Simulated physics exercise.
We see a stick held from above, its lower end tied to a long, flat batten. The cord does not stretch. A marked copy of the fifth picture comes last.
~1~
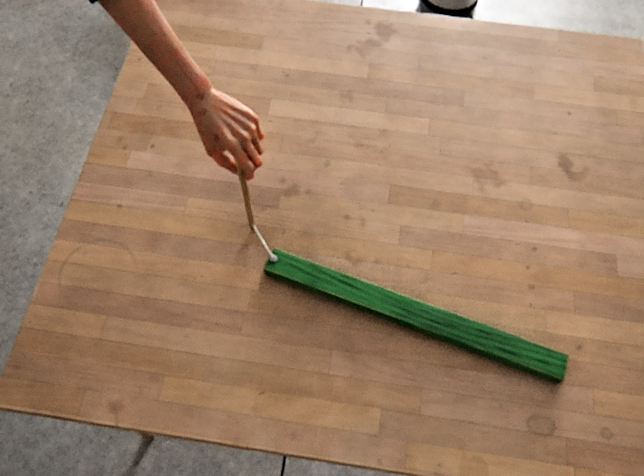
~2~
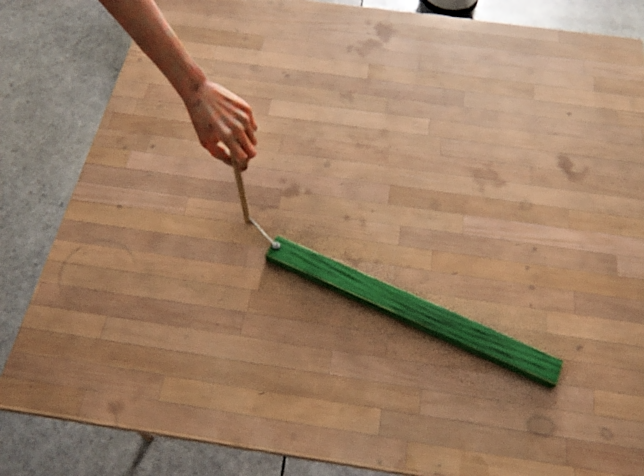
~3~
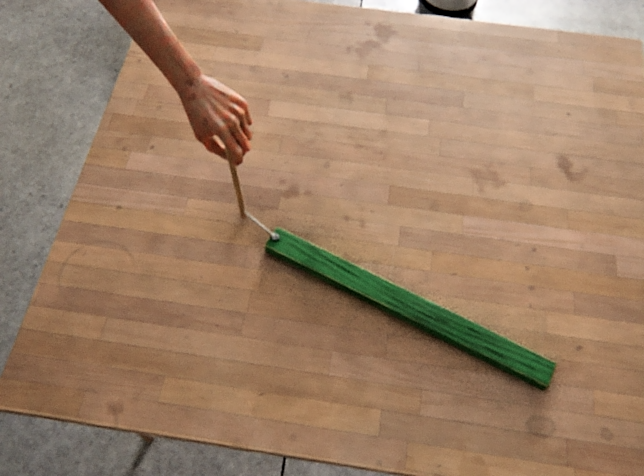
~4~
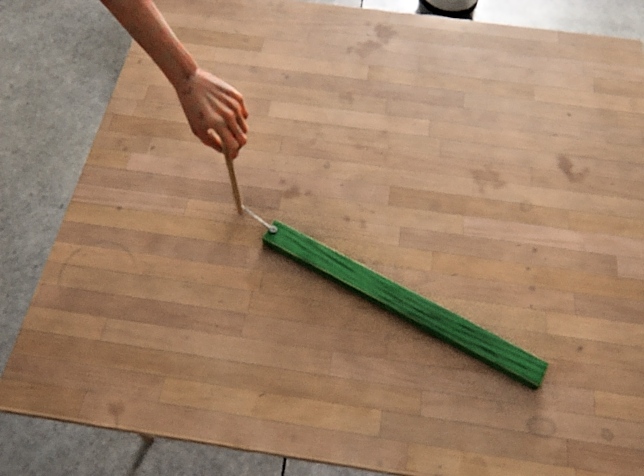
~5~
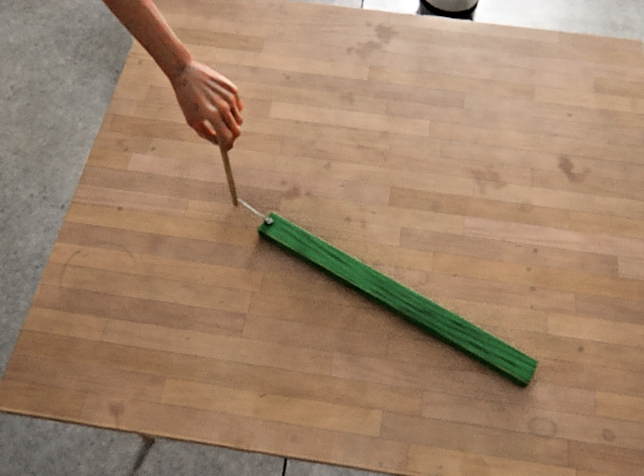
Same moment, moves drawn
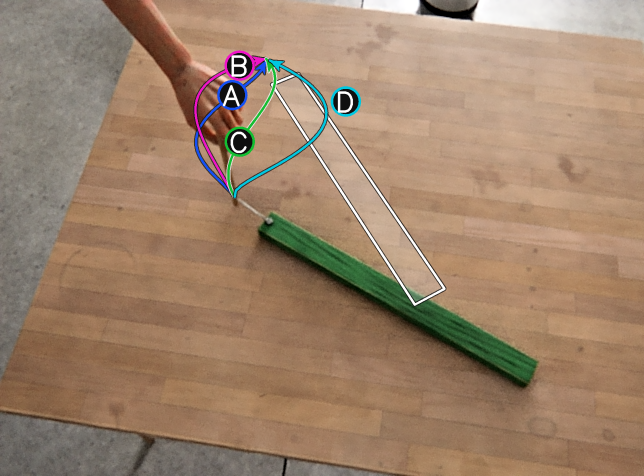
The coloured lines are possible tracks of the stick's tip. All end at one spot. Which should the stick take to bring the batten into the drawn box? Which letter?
Path D.
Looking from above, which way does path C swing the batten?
Clockwise.
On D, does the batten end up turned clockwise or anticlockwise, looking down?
It turns clockwise.
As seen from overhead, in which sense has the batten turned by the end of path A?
On that path, clockwise.
On the marked copy, A from (235, 197) via (203, 122) to (266, 61); B from (235, 197) via (195, 112) to (266, 59); C from (235, 197) via (251, 126) to (266, 59); D from (235, 197) via (322, 129) to (270, 61); the outline at (351, 178).
With D. Early on, foot of the stick (300, 152), middle of the batten (390, 276).
Further on, foot of the stick (317, 93), middle of the batten (386, 229).
At the end, foot of the stick (266, 60), middle of the batten (351, 177); it lies in the outline.
As for the rest, A leaves its middle at (315, 191); B leaves its middle at (300, 186); C leaves its middle at (331, 186).
